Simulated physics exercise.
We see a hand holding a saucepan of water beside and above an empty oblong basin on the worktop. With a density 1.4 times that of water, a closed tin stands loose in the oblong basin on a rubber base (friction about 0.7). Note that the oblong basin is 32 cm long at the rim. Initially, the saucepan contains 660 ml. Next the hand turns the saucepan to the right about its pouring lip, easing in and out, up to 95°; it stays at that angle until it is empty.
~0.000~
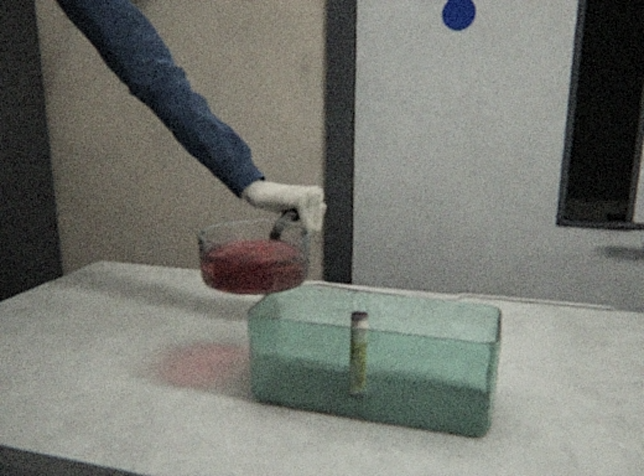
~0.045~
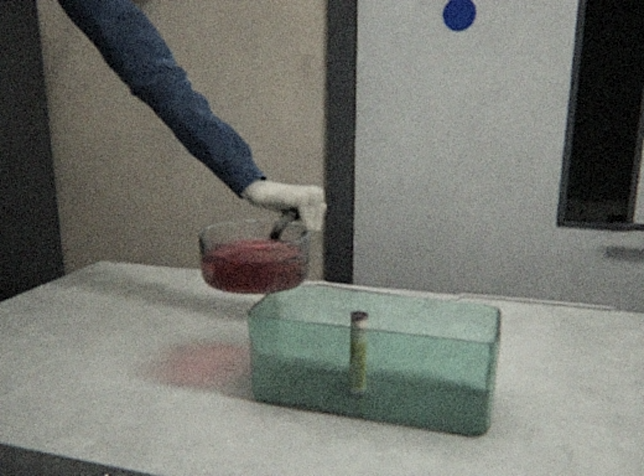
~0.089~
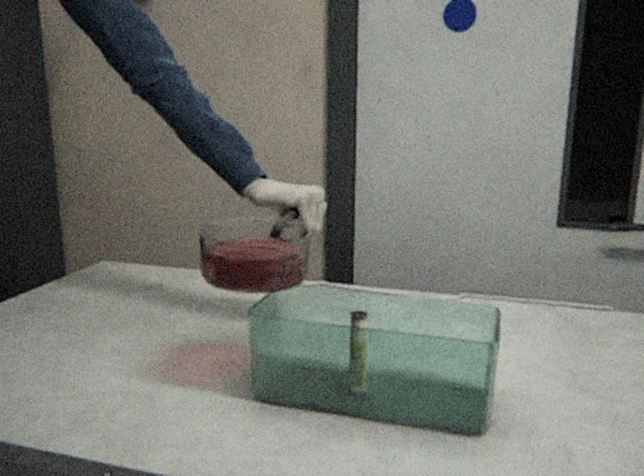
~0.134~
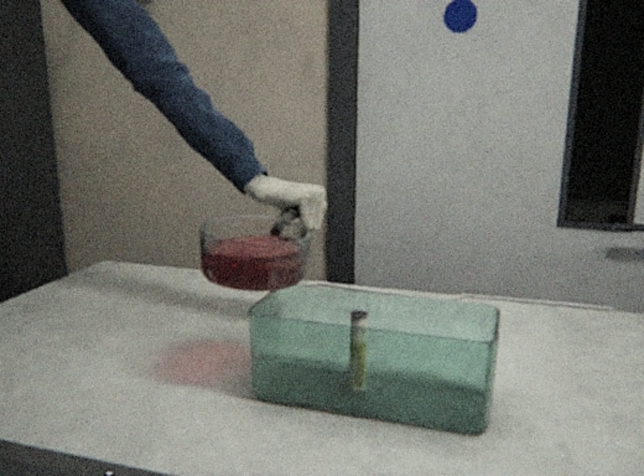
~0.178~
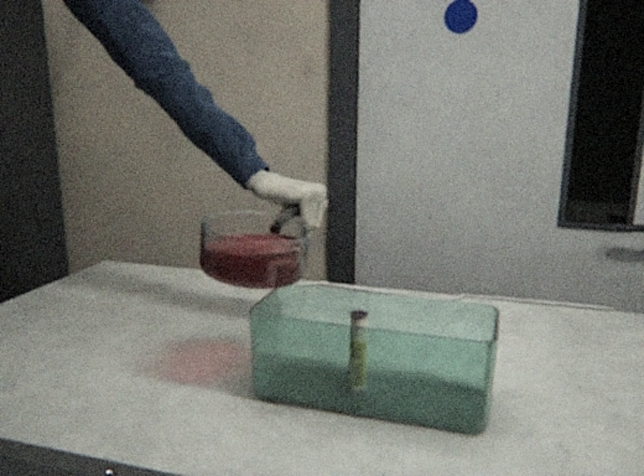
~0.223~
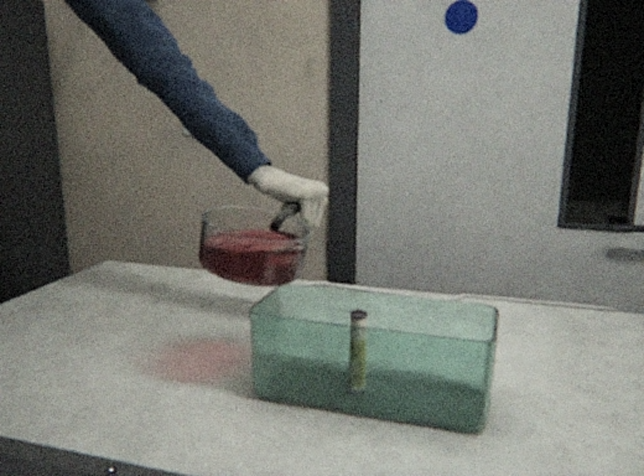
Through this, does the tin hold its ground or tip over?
The tin holds its ground.
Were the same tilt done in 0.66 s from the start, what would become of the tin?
Outcome - the tin remains standing.
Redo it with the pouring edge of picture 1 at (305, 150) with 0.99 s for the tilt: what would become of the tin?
Result: Tin upright.
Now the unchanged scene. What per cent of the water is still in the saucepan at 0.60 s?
I'd put it near 70 percent.
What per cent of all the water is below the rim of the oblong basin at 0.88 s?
My estimate is about 66 percent.
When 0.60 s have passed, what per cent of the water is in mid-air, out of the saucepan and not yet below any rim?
About 28 per cent.
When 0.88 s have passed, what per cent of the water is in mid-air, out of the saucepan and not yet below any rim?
Roughly 18 %.
By 0.60 s the tilt is 63° and 70 per cent is still to pour; the tin stands where it began.
By 0.88 s the tilt is 92° and 16 per cent is still to pour; the tin stands where it began.
By 1.17 s the tilt is 95° and 2 per cent is still to pour; the tin stands where it began.
By 1.49 s the tilt is 95° and 1 per cent is still to pour; the tin stands where it began.
At rest the tin stands where it began.
